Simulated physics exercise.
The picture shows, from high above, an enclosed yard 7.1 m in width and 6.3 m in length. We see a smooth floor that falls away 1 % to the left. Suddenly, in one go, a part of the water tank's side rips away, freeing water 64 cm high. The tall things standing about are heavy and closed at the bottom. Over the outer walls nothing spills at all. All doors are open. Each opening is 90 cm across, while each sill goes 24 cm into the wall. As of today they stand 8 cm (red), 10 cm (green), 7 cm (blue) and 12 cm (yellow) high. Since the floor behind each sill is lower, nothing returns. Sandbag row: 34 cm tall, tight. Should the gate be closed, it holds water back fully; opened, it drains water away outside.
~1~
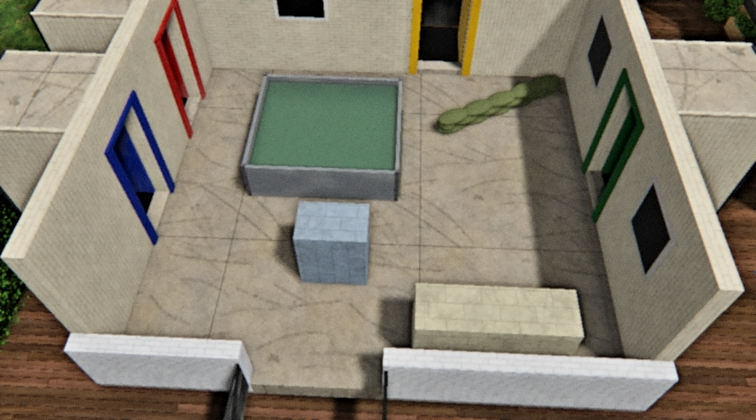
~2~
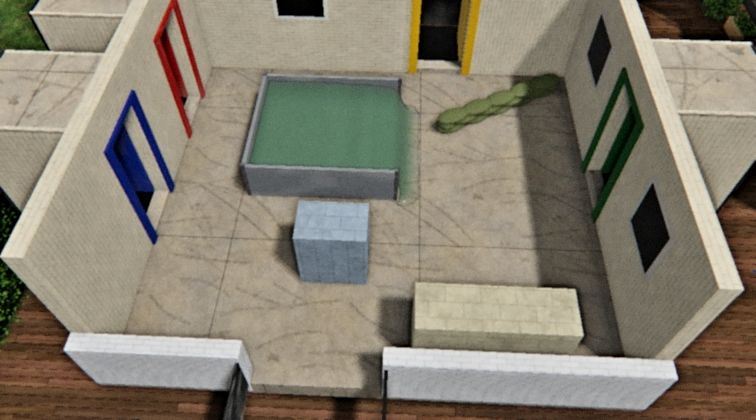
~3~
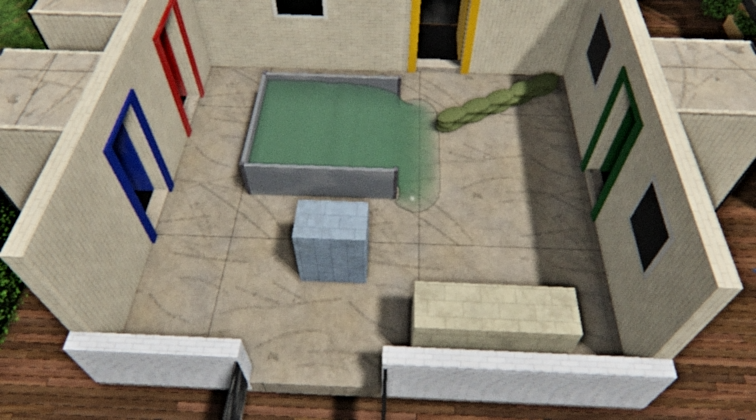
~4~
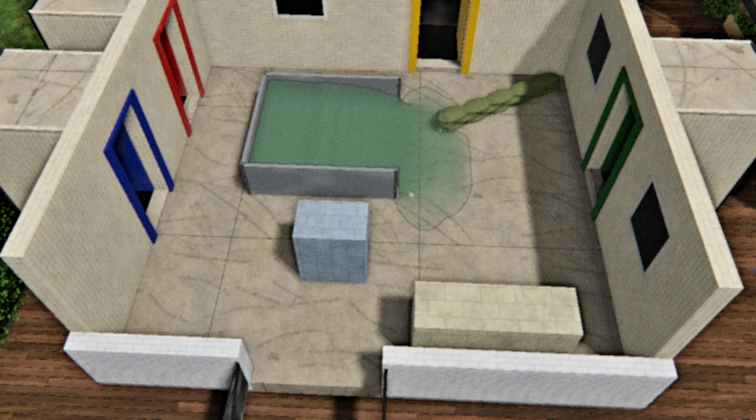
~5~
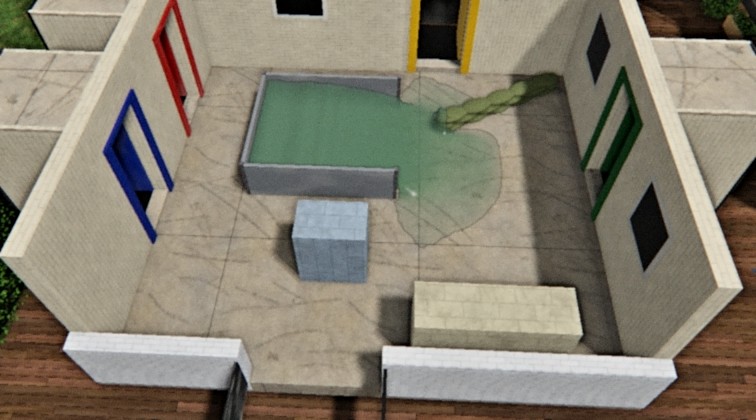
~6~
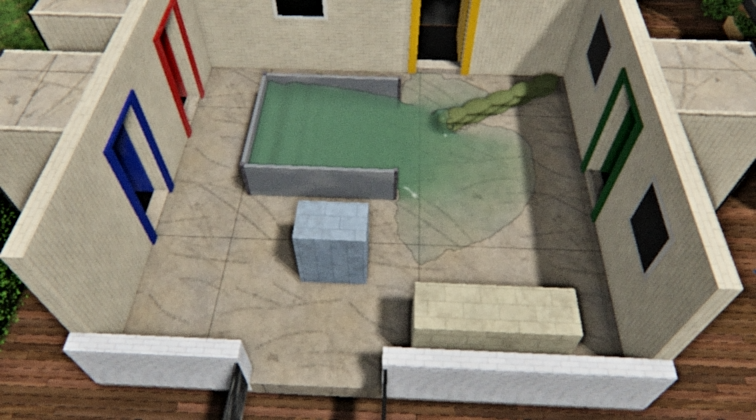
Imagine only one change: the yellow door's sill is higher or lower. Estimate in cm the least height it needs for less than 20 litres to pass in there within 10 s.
I would say 17 cm.
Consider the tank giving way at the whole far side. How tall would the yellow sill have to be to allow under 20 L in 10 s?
Then 19 cm.
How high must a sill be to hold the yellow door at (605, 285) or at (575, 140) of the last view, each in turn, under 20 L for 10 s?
First place around 16 cm, second around 22 cm.
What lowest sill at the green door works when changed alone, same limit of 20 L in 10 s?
The green one would have to be about 26 cm high.
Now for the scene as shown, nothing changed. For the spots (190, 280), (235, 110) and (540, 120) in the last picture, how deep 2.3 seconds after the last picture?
Roughly 0, then 0, then 19 cm.
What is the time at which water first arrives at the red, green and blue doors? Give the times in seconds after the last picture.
Door red 6.0 s / door green 0.3 s / door blue 7.0 s.
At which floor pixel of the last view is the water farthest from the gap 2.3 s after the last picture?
Somewhere near the pixel (625, 382).
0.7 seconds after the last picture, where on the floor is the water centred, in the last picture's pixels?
I'd say around (380, 153).
Then, 0.7 s after the last picture water covers 35 % of the floor, deepest (42 cm) near (435, 130); 11 cm at the yellow door, 0 litres in over its 12 cm sill.
Then, 2.3 s after the last picture water covers 45 % of the floor, deepest (37 cm) near (561, 82); 18 cm at the yellow door, 40 litres in over its 12 cm sill.
Then, 9.3 s after the last picture water covers 90 % of the floor, deepest (14 cm) near (404, 189); 7 cm at the yellow door, 72 litres in over its 12 cm sill.
At the yellow door as built, the water peaked near 18 cm, 2.1 s after the last picture.
With a sill of 15 cm, 34 litres would have come in within the 10 s; with 20.5 cm, 7 litres. So under 20 litres takes about 17 cm.
